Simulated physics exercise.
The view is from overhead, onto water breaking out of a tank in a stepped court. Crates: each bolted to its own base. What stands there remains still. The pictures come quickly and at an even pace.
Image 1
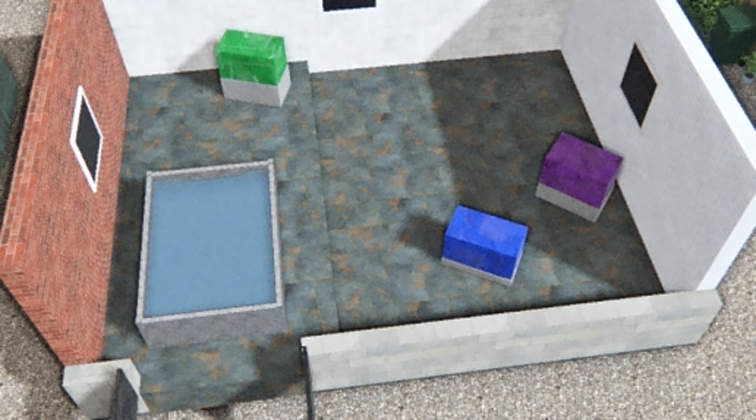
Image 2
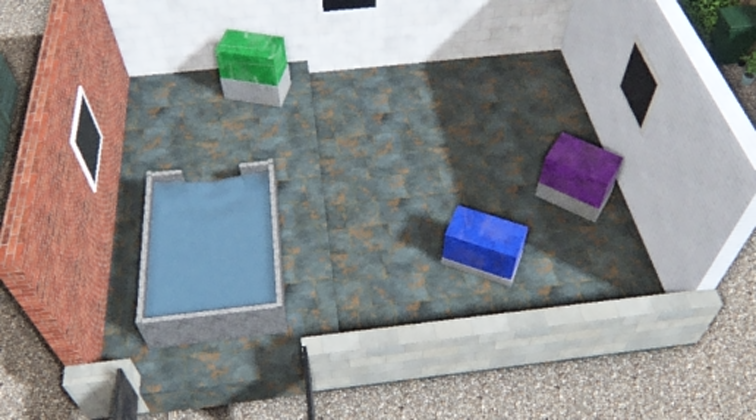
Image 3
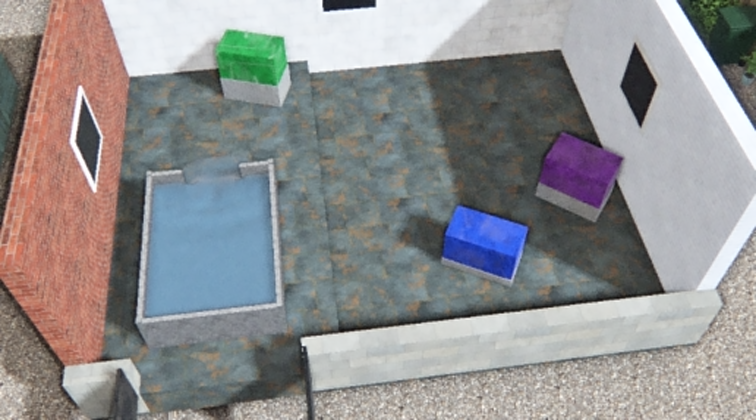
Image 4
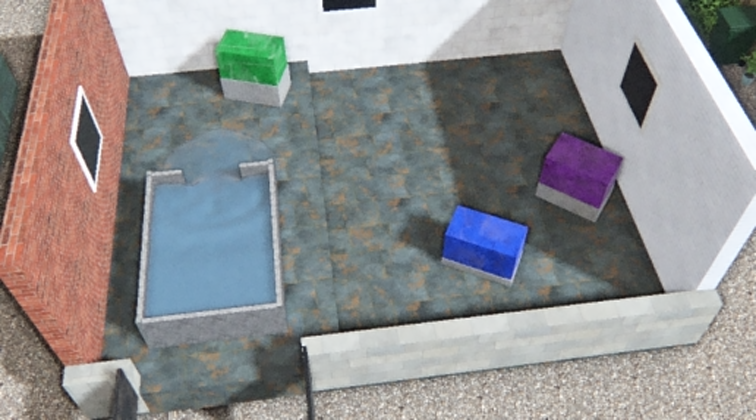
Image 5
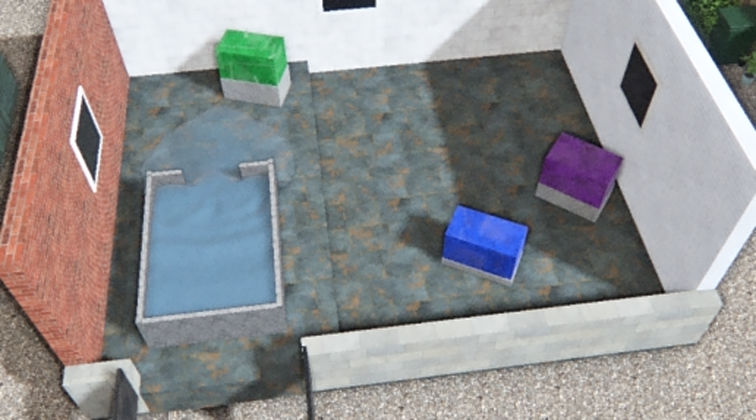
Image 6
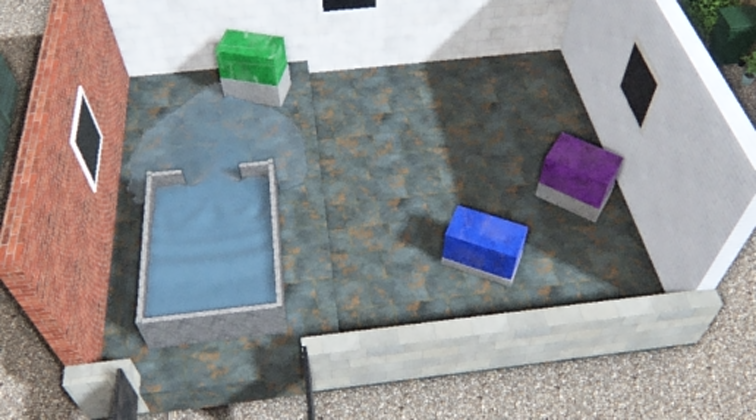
At the start, still water fills a rectangular tank in a walled court, with green, blue and purple blocks standing around it. A gap opens in the tank's far side, and water pours through, spreading outward in a widening, rounded sheet across the floor toward the green block.
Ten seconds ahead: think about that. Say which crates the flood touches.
Outcome: The green crate is saved. The blue crate is saved. The purple crate is saved.
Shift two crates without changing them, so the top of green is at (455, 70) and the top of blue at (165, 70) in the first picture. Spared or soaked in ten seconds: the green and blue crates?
My reading: The green one stays untouched, the blue one is flooded.
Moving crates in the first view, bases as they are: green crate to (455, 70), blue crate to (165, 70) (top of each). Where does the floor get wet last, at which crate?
It is the crate marked purple.
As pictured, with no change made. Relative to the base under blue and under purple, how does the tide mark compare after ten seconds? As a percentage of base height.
Around 30 in a hundred for the first and 40 in a hundred for the second.
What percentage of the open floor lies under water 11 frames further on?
About 25 percent.
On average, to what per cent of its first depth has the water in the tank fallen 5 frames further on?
76 percent or thereabouts.
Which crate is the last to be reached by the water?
Looks like the crate marked blue to me.
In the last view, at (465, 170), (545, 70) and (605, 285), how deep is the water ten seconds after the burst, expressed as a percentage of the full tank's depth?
Approx. values, in order: 10 %, 14 %, 4 %.
A moment on, water covers 20 % of the floor; the green crate water round its plinth, the blue crate not reached, the purple crate not reached.
Next, water covers 25 % of the floor; the green crate water round its plinth, the blue crate not reached, the purple crate not reached.
Then, water covers 35 % of the floor; the green crate water round its plinth, the blue crate not reached, the purple crate not reached.
Later, water covers 60 % of the floor; the green crate water round its plinth, the blue crate not reached, the purple crate water round its plinth.
In the end, water covers 80 % of the floor; the green crate stayed above the water, the blue crate stayed above the water, the purple crate stayed above the water.
